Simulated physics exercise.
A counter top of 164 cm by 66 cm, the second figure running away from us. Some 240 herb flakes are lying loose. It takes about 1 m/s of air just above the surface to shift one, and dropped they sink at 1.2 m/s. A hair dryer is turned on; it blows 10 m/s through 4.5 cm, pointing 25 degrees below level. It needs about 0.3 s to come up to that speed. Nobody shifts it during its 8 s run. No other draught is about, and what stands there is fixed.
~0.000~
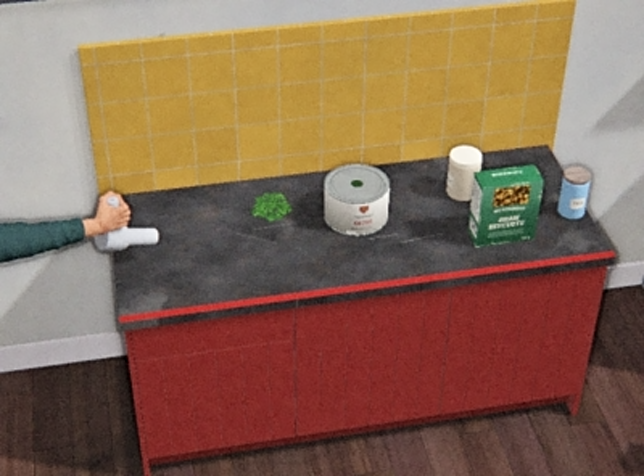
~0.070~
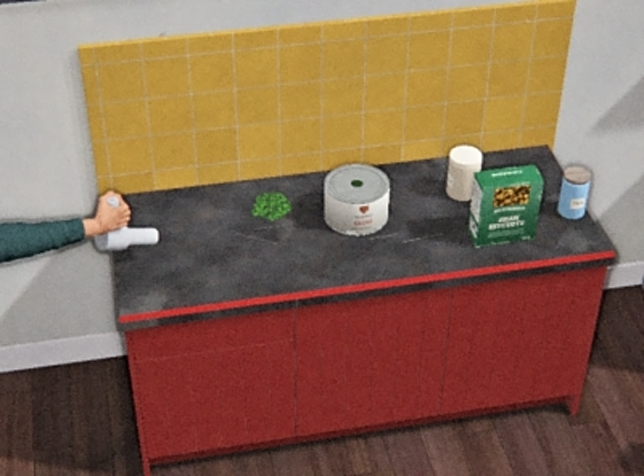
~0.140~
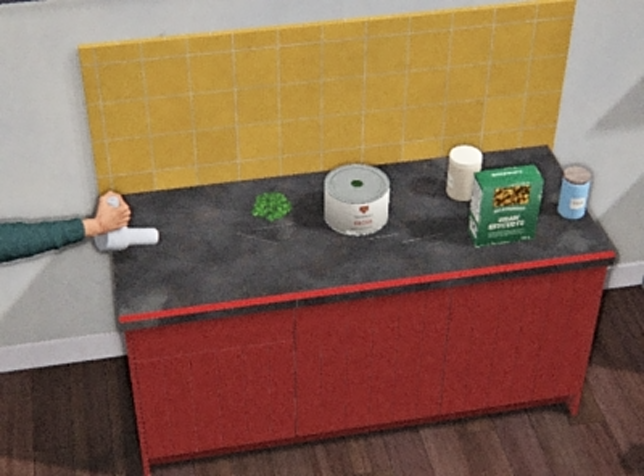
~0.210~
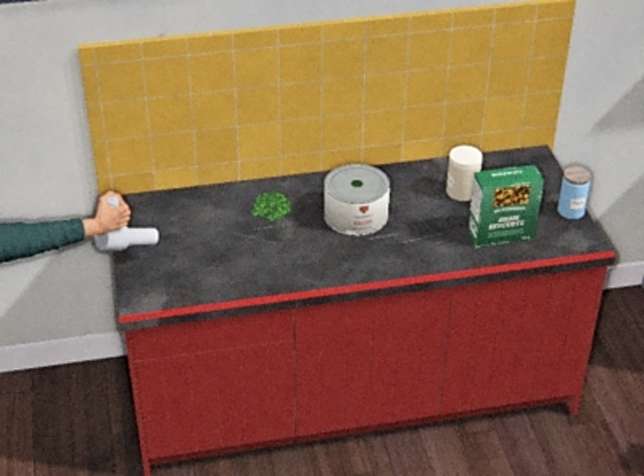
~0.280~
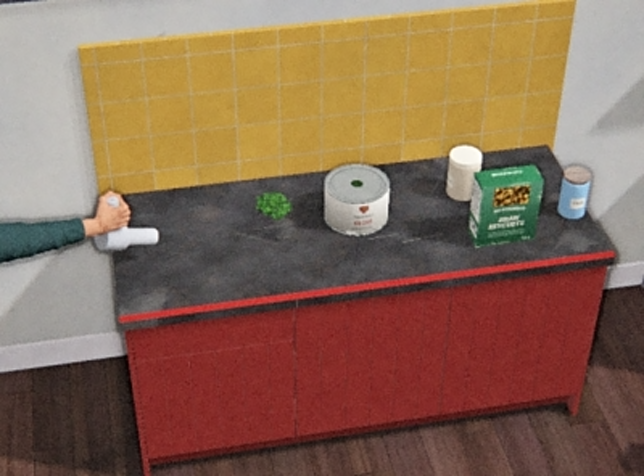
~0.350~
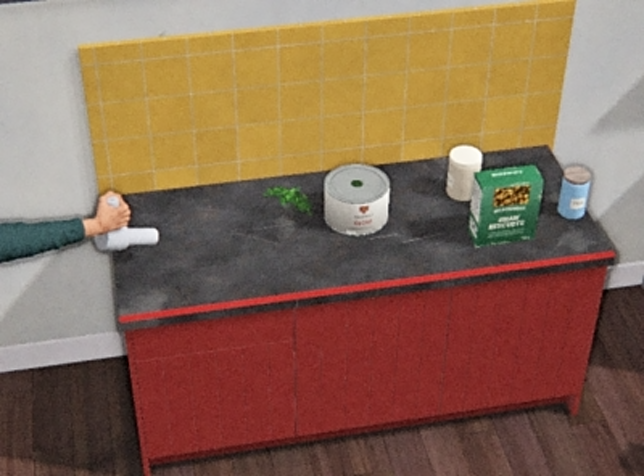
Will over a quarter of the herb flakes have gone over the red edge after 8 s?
Answer: No.
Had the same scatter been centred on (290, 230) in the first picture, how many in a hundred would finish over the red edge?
In that case some 0 per cent.
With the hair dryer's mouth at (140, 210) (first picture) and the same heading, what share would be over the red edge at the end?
In that case some 0 per cent.
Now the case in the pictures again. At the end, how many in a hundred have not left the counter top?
Near 5 %.
After 1.6 s the count stands so, 0 % are over the red edge; the middle of those still in play is near (506, 167).
After 2.6 s the count stands so, 0 % are over the red edge; the middle of those still in play is near (527, 167).
After 4.4 s the count stands so, 0 % are over the red edge.
After 8.0 s, at the end, 0 % are over the red edge.
